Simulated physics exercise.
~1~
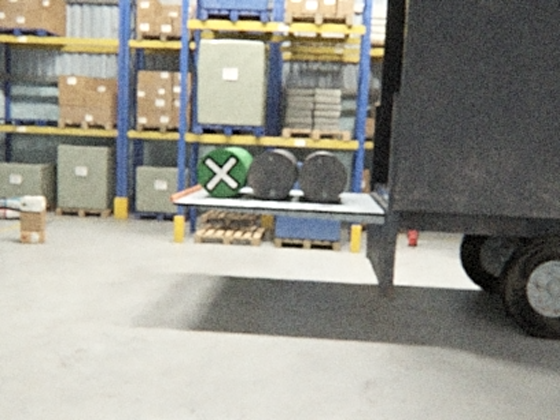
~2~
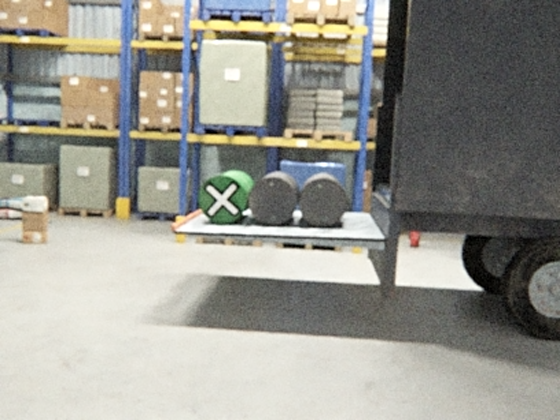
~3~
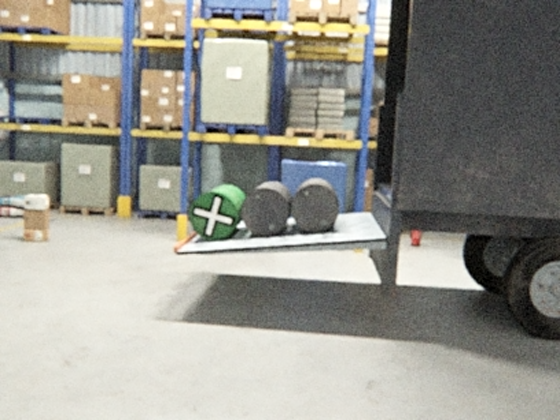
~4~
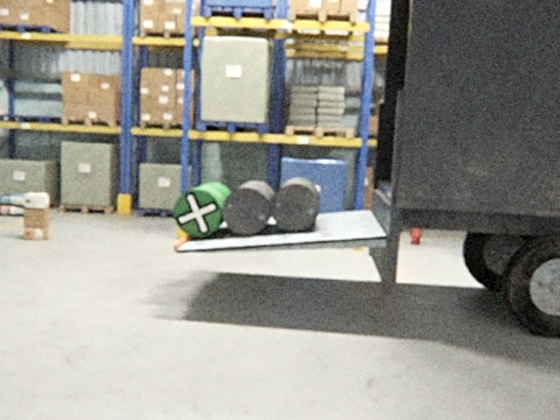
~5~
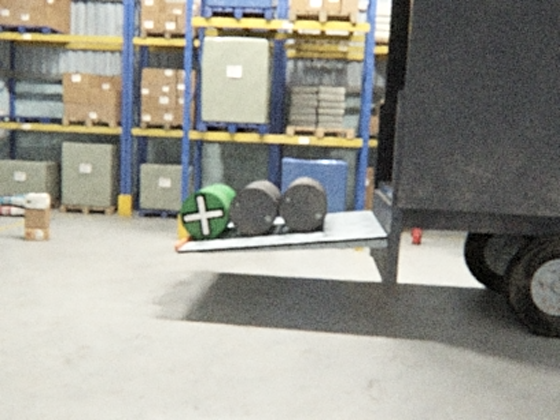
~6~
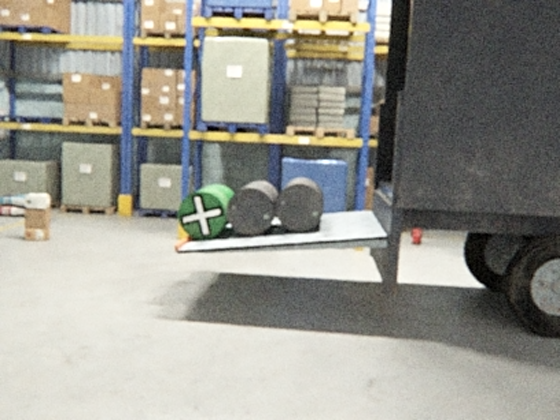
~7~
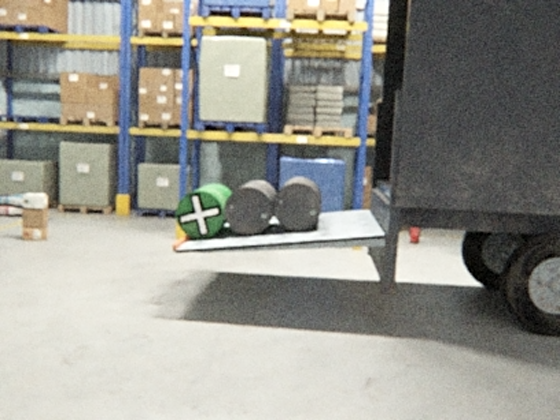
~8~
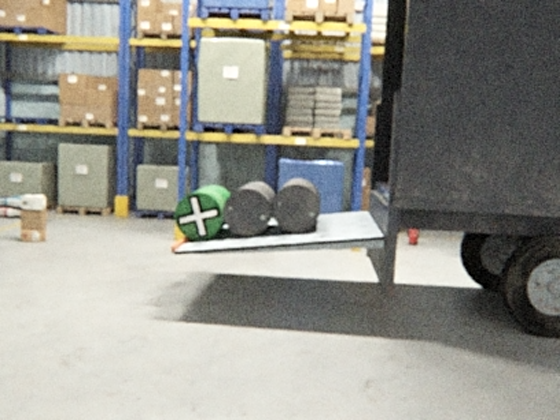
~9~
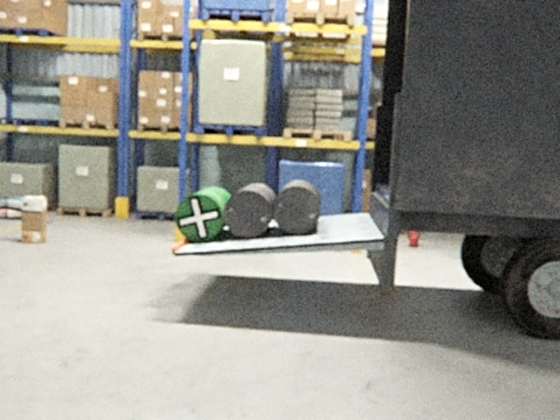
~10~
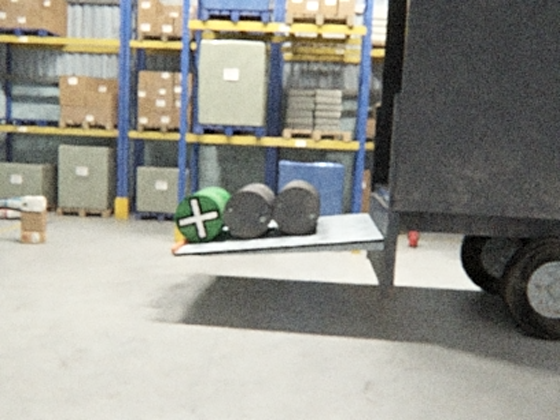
A green drum with a white cross and two dark drums sank a little on a truck's tail-lift, then rolled left as the plate tipped outwards, and after the green one rocked back slightly, all three settled near the outer edge, still aboard.
